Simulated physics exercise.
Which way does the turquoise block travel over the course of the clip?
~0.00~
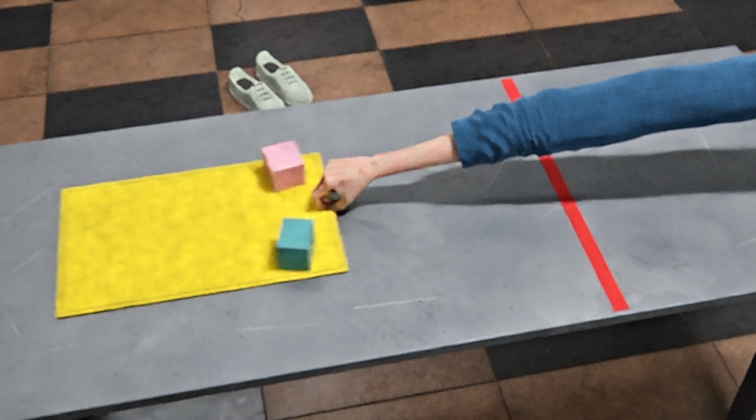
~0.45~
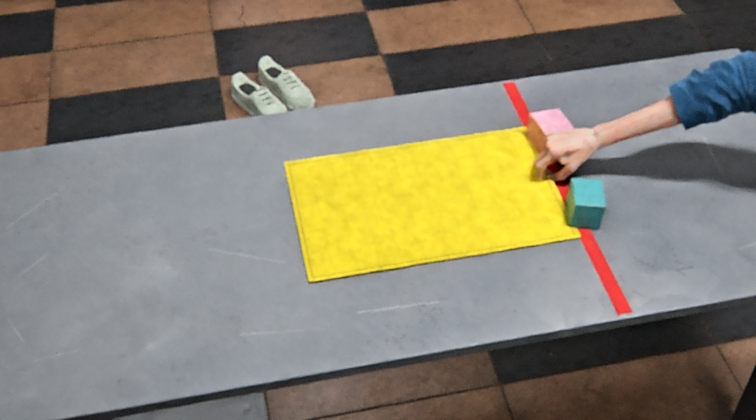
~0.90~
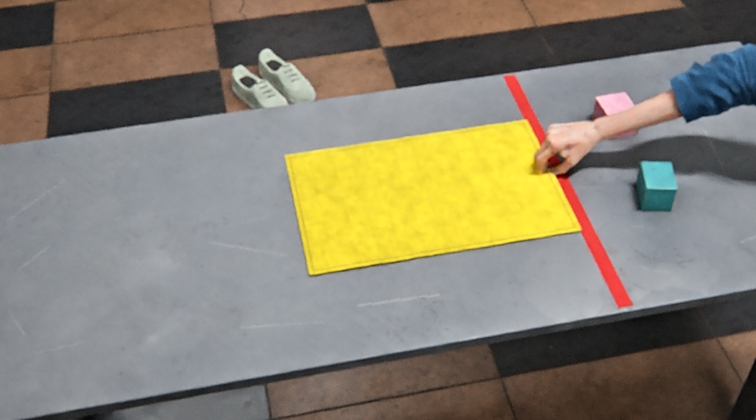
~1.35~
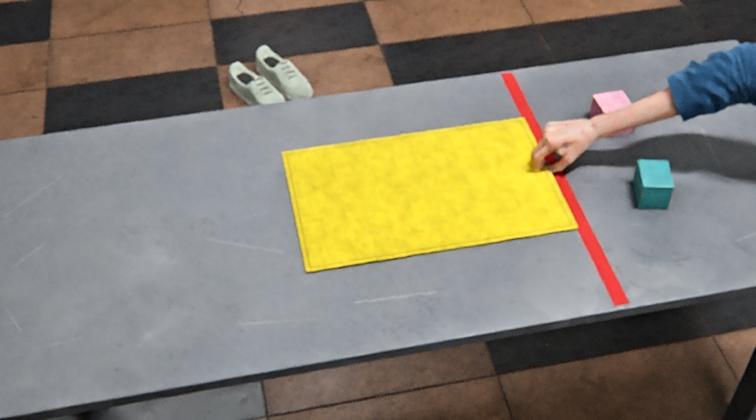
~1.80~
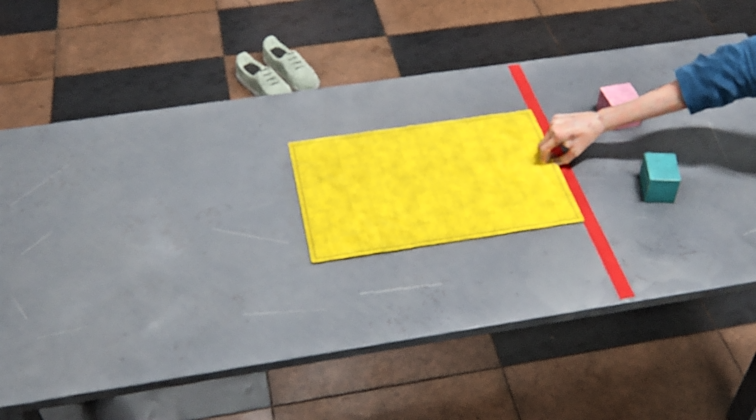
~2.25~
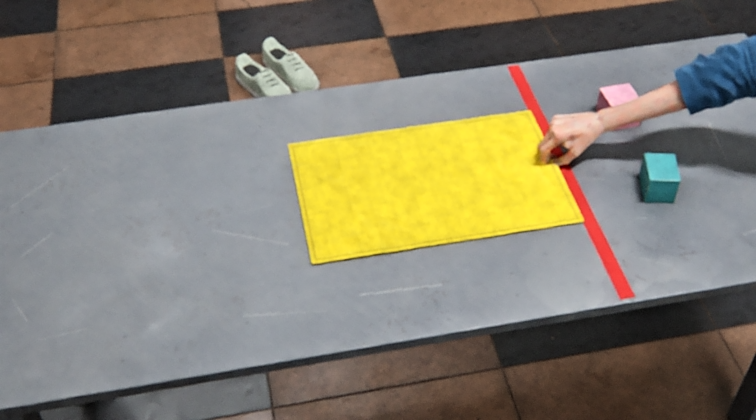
It moves to the right, first riding on the mat and then sliding off its front edge past the red tape.
